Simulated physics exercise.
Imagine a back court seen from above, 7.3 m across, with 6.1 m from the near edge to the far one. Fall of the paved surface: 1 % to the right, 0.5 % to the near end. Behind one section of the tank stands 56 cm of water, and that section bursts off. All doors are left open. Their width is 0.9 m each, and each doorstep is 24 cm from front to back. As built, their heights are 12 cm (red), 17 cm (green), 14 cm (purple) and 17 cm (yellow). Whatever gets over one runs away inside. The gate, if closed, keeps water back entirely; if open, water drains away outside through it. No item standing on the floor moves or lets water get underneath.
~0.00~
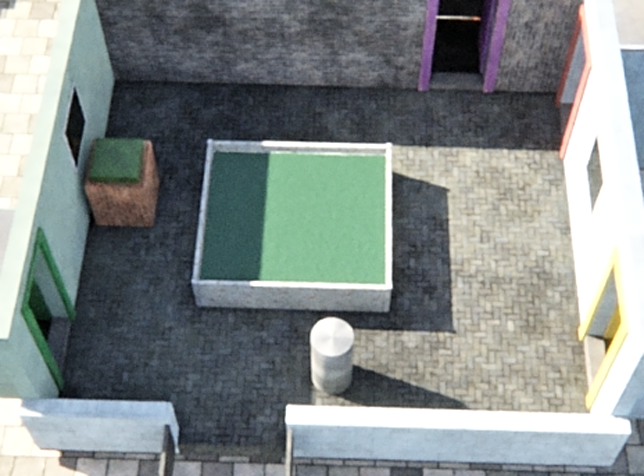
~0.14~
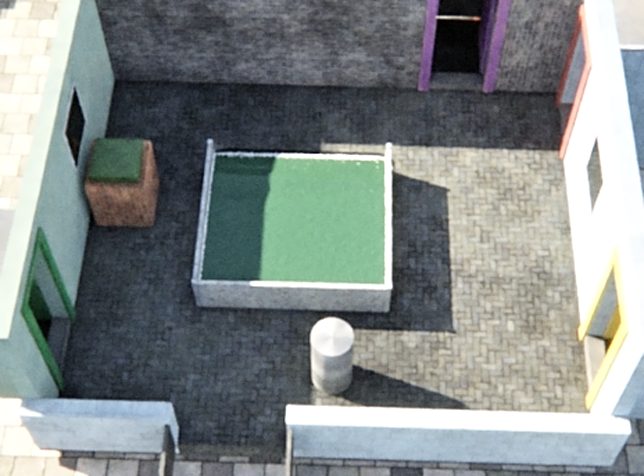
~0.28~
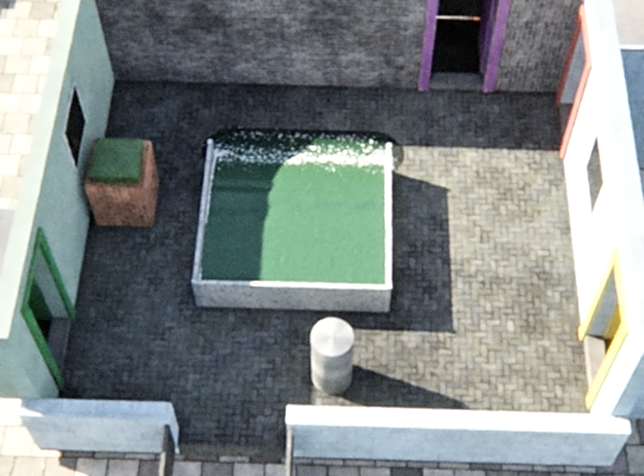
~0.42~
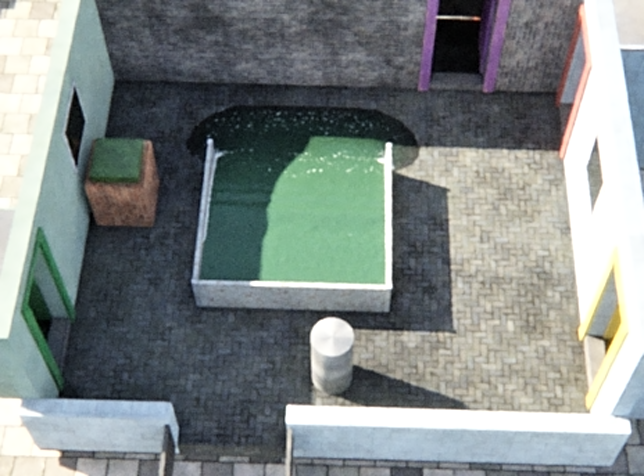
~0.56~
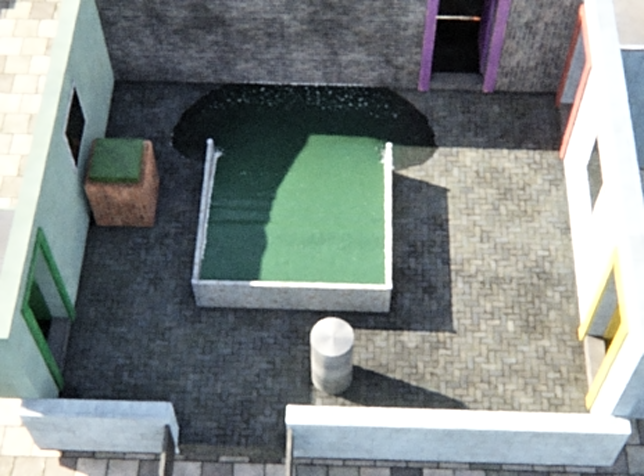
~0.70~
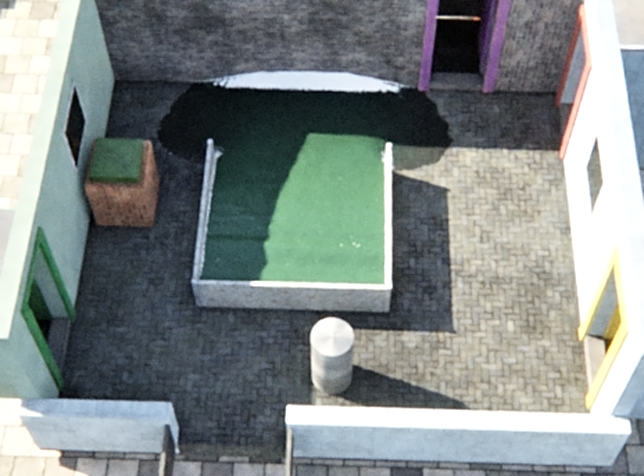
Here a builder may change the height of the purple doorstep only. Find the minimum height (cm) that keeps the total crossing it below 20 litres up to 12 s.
The minimum is roughly 12 cm.
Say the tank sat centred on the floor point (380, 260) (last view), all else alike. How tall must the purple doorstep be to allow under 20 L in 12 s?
Minimum: Approx. 27 cm.
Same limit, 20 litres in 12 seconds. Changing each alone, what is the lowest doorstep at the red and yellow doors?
About 27 cm at red and about 8.5 cm at yellow.
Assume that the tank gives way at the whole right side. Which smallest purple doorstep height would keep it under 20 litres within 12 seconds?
A minimum of about 11.0 cm.
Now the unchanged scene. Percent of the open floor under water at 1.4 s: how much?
Near 20 per cent is wet.
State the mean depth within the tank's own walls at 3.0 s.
Around 16 cm deep on average.
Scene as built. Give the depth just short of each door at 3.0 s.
Lab note, cm: Red 32; green 0; purple 16; yellow 0.
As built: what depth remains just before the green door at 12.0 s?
You'd measure close to 4.0 cm there.
After 1.4 s water covers 20 % of the floor, deepest (42 cm) near (300, 100); 12 cm at the purple door, 0 litres in over its 14 cm doorstep.
After 3.0 s water covers 35 % of the floor, deepest (38 cm) near (110, 175); 16 cm at the purple door, 7 litres in over its 14 cm doorstep.
After 12.0 s water covers 95 % of the floor, deepest (14 cm) near (575, 441); 8 cm at the purple door, 10 litres in over its 14 cm doorstep.
At the purple door as built, the water arrived by 1.1 s and peaked near 18 cm at 2.4 s.
Run again over the same 12 s with other heights there, 25 litres in over 11 cm, 7 litres over 15 cm. The limit of 20 litres is kept from about 12 cm up.
